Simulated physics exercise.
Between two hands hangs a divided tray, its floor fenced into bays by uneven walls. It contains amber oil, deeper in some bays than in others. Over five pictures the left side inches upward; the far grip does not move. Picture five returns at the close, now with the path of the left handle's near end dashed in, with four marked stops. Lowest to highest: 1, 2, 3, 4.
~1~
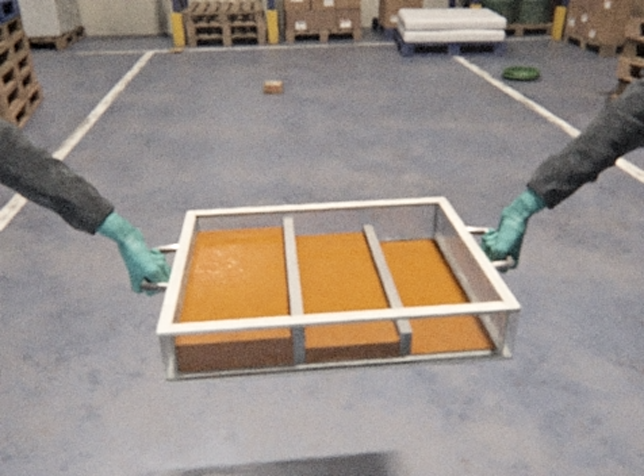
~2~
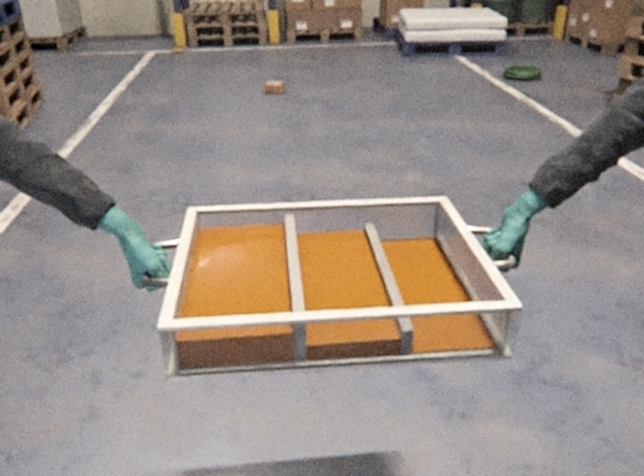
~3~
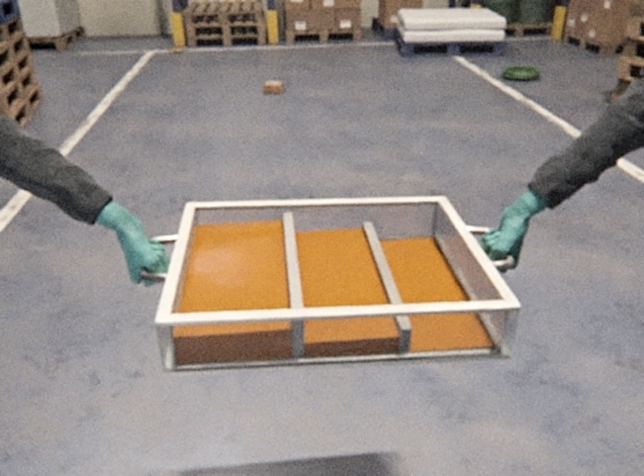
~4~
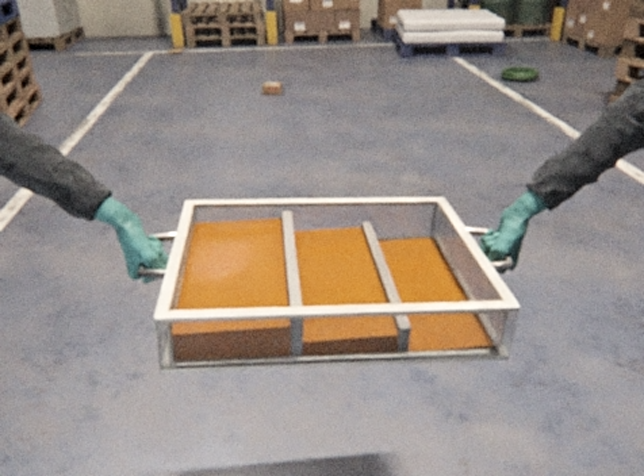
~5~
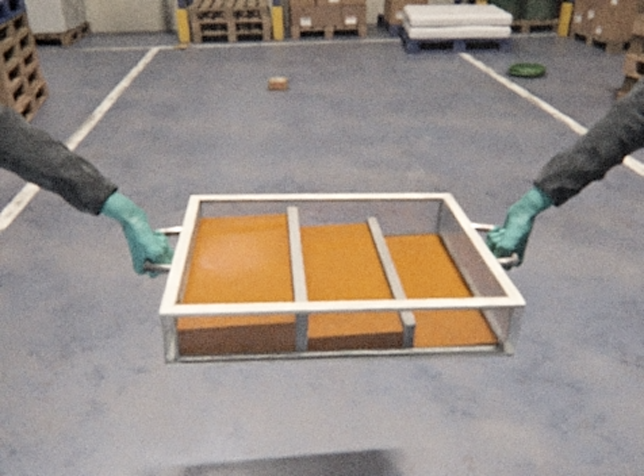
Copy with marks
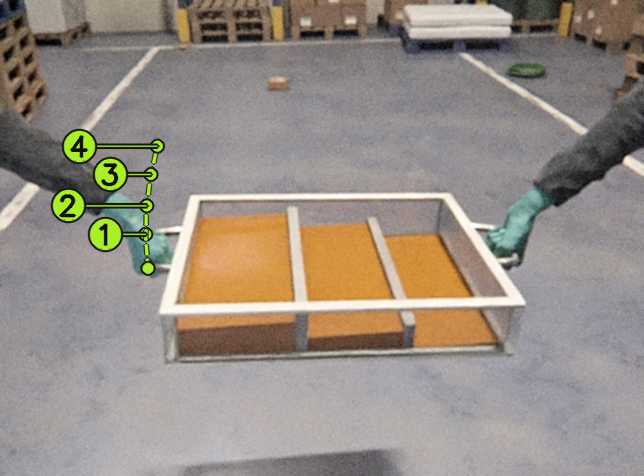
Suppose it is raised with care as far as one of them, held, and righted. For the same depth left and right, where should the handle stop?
Use stop 4.
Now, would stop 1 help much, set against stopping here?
No, hardly at all.
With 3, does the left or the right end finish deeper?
The left one.
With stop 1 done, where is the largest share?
That is the left bay.
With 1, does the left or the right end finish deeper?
The left one.
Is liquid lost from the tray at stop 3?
No.
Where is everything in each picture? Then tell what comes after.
The tray is level; deepest in the left bay, at (241, 276), shallowest in the right; left handle at (151, 268).
Tipped about 1° down to the right; no wall is crossed; left handle at (152, 263).
Tipped about 2° down to the right; no wall is crossed; left handle at (150, 258).
Tipped about 3° down to the right; no wall is crossed; left handle at (148, 255).
Tipped about 3° down to the right; deepest in the left bay, at (244, 262), shallowest in the right; left handle at (154, 250).
On the marked copy, 1 at (145, 234); 2 at (146, 205); 3 at (150, 174); 4 at (157, 146).
For stop 1, the left end bay stands much deeper than the other; nothing spills.
For stop 2, the left end bay stands much deeper than the other; nothing spills.
For stop 3, the left end bay stands much deeper than the other; nothing spills.
For stop 4, the two end bays stand about equally deep; nothing spills.
